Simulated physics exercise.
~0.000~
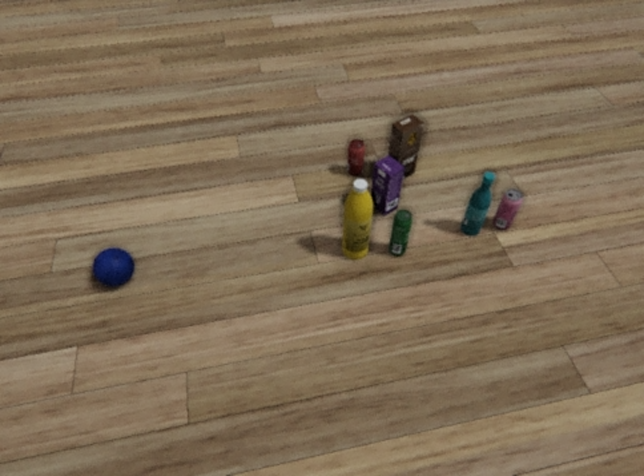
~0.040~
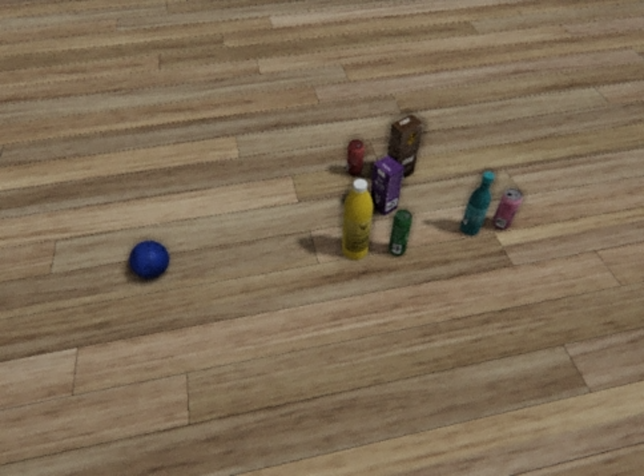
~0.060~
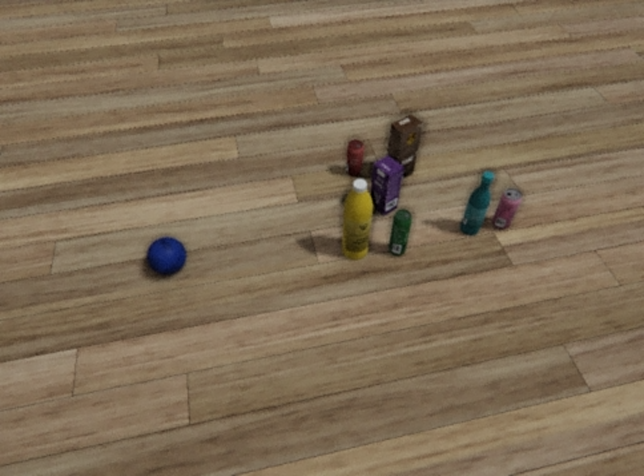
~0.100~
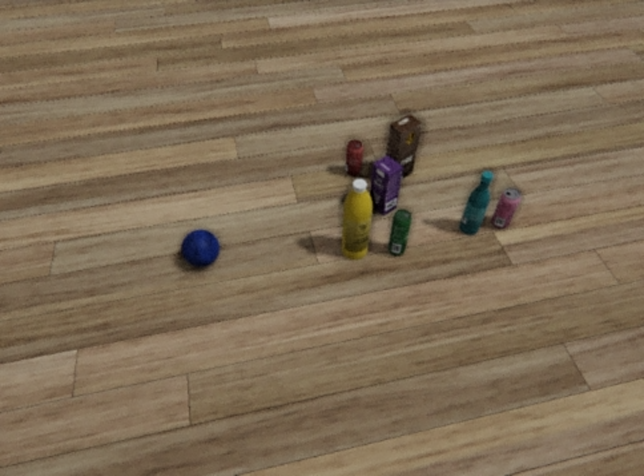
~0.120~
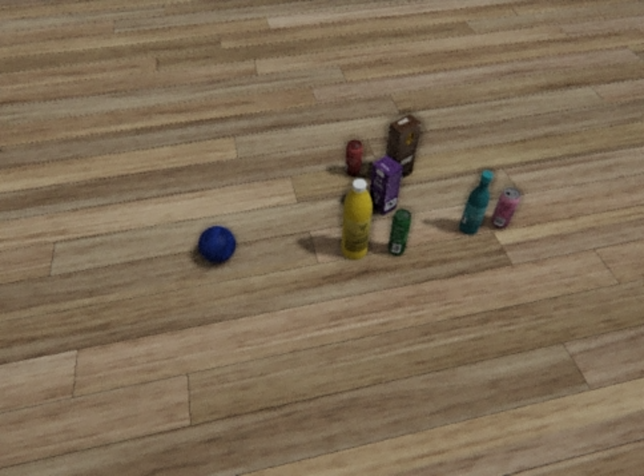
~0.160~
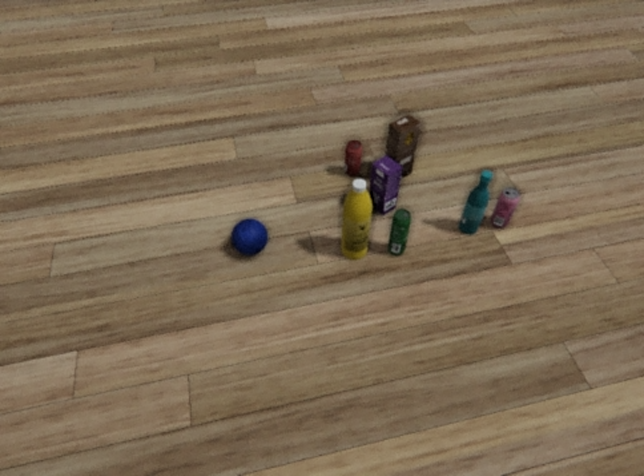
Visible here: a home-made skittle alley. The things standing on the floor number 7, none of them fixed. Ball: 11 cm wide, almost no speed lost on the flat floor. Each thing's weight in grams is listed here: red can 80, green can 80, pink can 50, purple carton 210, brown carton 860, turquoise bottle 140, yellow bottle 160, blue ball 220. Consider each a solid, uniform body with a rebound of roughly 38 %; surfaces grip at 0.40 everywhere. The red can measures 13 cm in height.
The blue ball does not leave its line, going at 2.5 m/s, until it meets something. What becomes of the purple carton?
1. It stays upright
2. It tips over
Option 2: It tips over.
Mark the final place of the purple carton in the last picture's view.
Roughly (446, 149).
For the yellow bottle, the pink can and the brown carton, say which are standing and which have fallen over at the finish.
Here's how it ends: The yellow bottle never goes down, the pink can comes down, and the brown carton never goes down.
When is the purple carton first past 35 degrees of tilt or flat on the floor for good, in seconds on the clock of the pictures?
Around 0.5 s on the clock.
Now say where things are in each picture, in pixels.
In the first picture, ball 0 cm along; blue ball (114, 267); purple carton (386, 187).
In the second picture, ball 10 cm along; blue ball (149, 260); pink can (507, 210).
In the third picture, ball 15 cm along; blue ball (167, 256); turquoise bottle (479, 204).
In the fourth picture, ball 25 cm along; blue ball (201, 248); red can (354, 159).
In the fifth picture, ball 30 cm along; blue ball (217, 244); pink can (505, 209).
In the sixth picture, ball 40 cm along; blue ball (250, 237); purple carton (384, 187).
Around 0.56 s, ball 102 cm along; blue ball near (450, 220); purple carton at 52° to upright near (436, 151).
Around 1.06 s, ball 124 cm along; blue ball near (538, 258); purple carton on its side near (446, 149); turquoise bottle at 64° to upright; pink can on its side.
Around 1.86 s, ball 161 cm along; purple carton on its side near (446, 149); turquoise bottle on its side; pink can on its side.
Around 3.06 s, purple carton on its side near (446, 149); turquoise bottle on its side; pink can on its side.
Finally (3.9 s), on their side or leaning hard on the floor, pink can, purple carton and turquoise bottle; the other 4 still in place (within 8 cm). Final places as that camera would see them, purple carton near (446, 149).
